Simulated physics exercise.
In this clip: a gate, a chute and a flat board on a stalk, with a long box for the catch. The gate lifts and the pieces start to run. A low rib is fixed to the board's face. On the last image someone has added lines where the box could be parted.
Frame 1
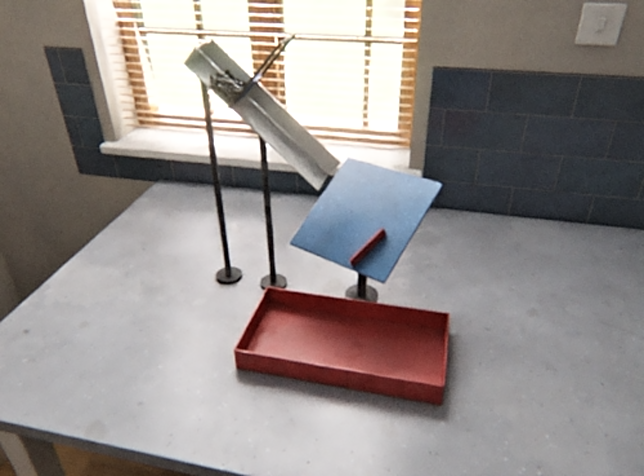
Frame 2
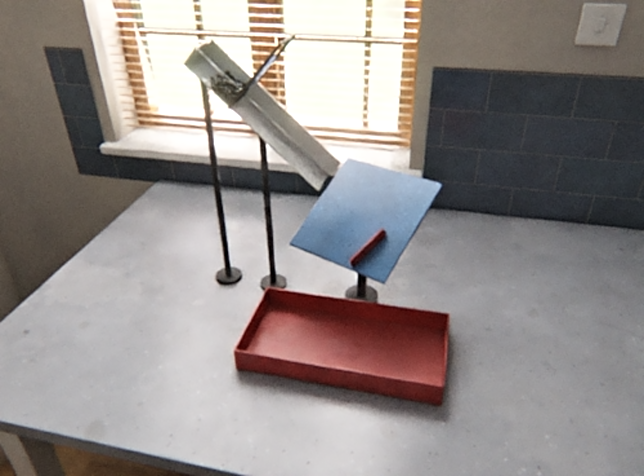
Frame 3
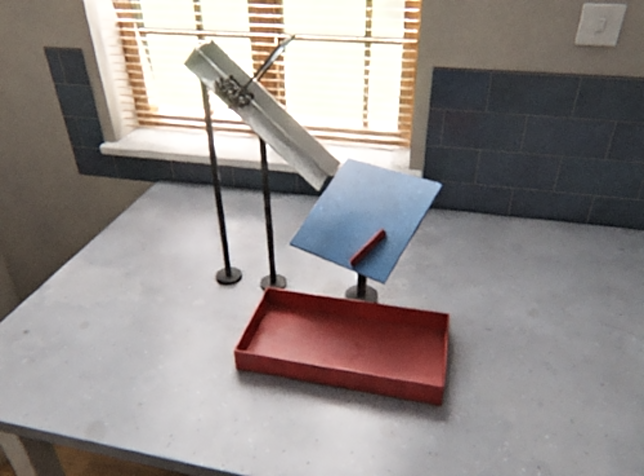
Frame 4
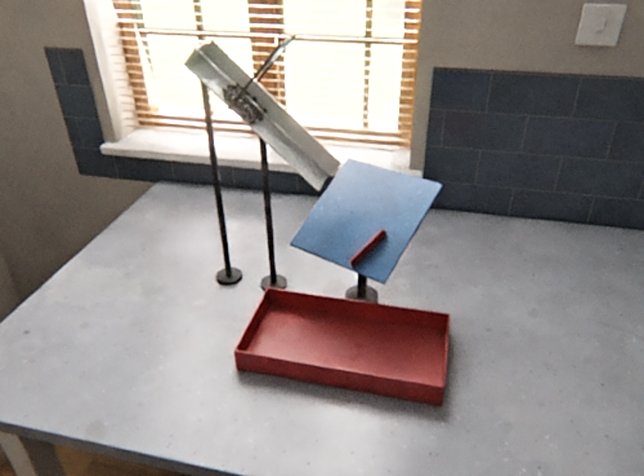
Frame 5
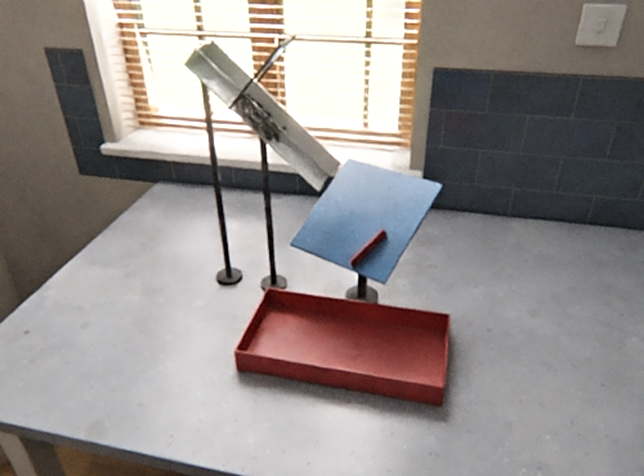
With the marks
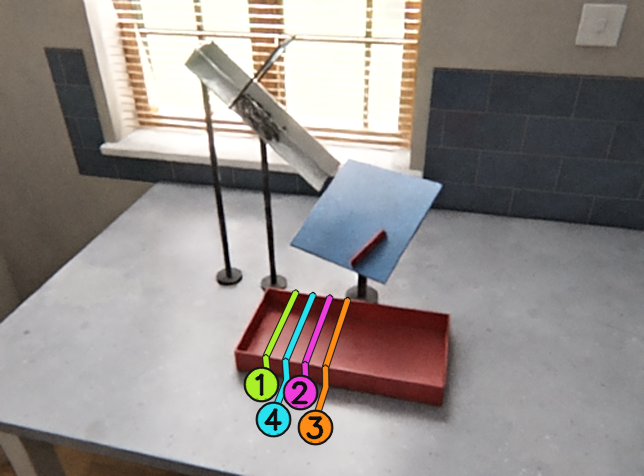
On a grey tabletop by a window, dark beans sliding down a pale chute toward a tilted blue board above a red box.
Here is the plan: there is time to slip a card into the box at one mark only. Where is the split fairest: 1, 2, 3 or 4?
Go for 2.
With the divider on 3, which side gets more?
More lands on the left.
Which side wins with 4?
More lands on the right.
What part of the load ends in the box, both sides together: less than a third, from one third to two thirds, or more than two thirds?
More than two thirds.
On the marked copy, line 1 crosses the front rim at (266, 356); line 2 crosses the front rim at (305, 363); line 3 crosses the front rim at (325, 366); line 4 crosses the front rim at (285, 359).
For line 1, of what is caught, none on the left of the divider, all on the right.
For line 2, of what is caught, about a third on the left of the divider, about two thirds on the right.
For line 3, of what is caught, nearly all on the left of the divider, a small part on the right.
For line 4, of what is caught, a small part on the left of the divider, nearly all on the right.
